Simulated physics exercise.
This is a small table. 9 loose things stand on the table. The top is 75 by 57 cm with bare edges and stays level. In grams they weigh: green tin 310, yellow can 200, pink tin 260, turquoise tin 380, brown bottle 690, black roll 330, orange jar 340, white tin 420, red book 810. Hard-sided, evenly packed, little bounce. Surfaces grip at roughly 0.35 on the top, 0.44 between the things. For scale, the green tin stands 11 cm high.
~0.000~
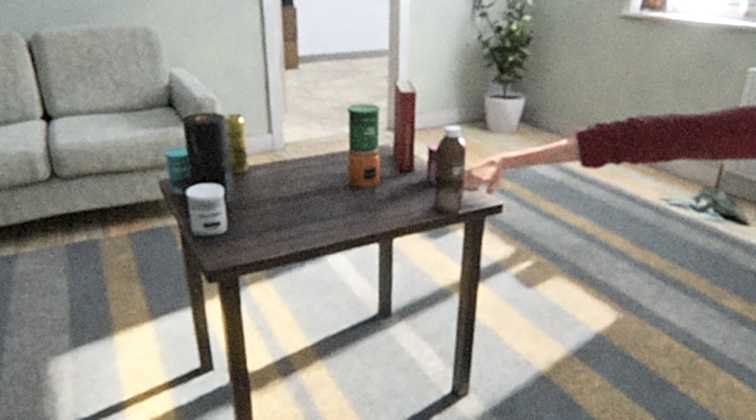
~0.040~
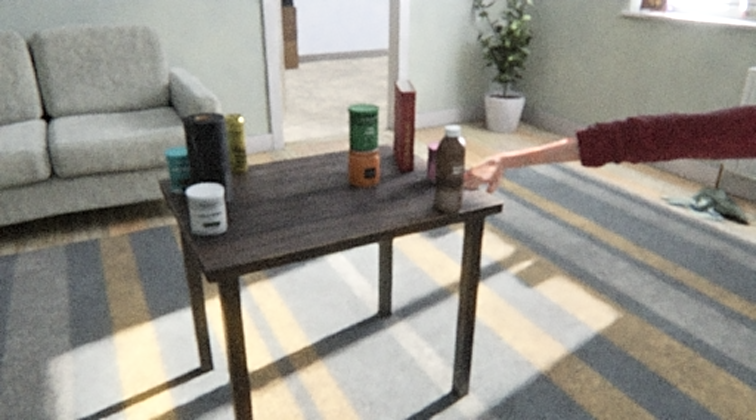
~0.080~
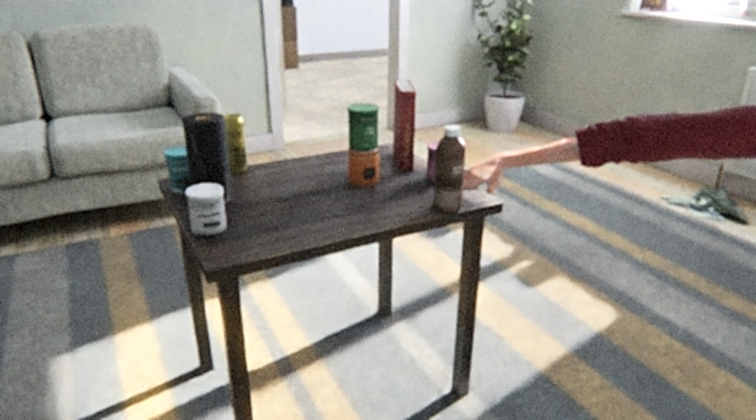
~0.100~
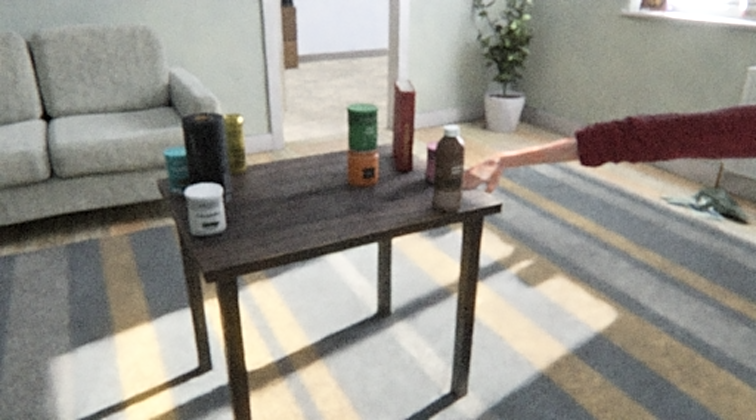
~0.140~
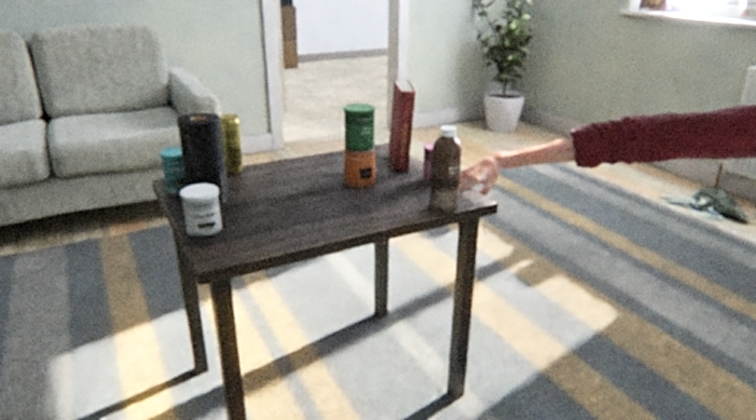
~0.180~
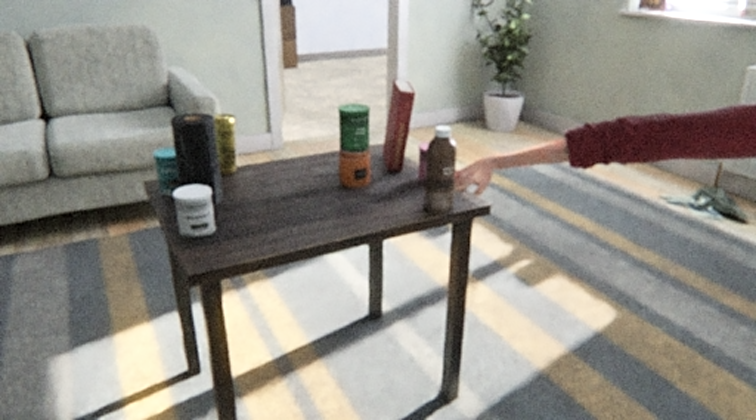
A small dark table shifts slightly to the left in a sunlit living room, seen from a fixed view a little above it. On it stand a green tin on an orange jar, a red book, a brown bottle, a pinkish tin, and, at left, white, turquoise, black and yellow containers. A red-sleeved arm reaches from the right to the table's edge as everything slides along, the book leaning rightward.
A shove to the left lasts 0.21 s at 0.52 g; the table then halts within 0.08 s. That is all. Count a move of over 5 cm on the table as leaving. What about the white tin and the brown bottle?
The white tin keeps its place, the brown bottle keeps its place.
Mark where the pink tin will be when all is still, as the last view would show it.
At about (384, 174).
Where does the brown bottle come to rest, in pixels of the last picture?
Near (385, 180).
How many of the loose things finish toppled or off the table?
That comes to 2.
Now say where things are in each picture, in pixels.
In the first picture, white tin (207, 210); brown bottle (450, 169).
In the second picture, turquoise tin (182, 170).
In the third picture, black roll (209, 159); orange jar (363, 165).
In the fourth picture, red book (403, 125); green tin (363, 128).
In the fifth picture, table shifted 2 cm; red book (401, 125) 3° off upright; yellow can (231, 145).
In the sixth picture, table shifted 4 cm; white tin (195, 211); brown bottle (441, 169).
After 0.28 s, table shifted 12 cm; brown bottle moved 4 cm near (420, 173); white tin moved 4 cm near (168, 216); red book 32° off upright.
After 0.38 s, table shifted 16 cm; red book 72° off upright; yellow can 10° off upright.
After 0.48 s, table shifted 16 cm; white tin moved 2 cm near (121, 225); brown bottle moved 2 cm near (385, 180); red book on its side.
In the end (1.1 s), toppled on the table, yellow can and red book; the other 7 under 5 cm from the start. In the last view, white tin near (120, 225), brown bottle near (385, 180).
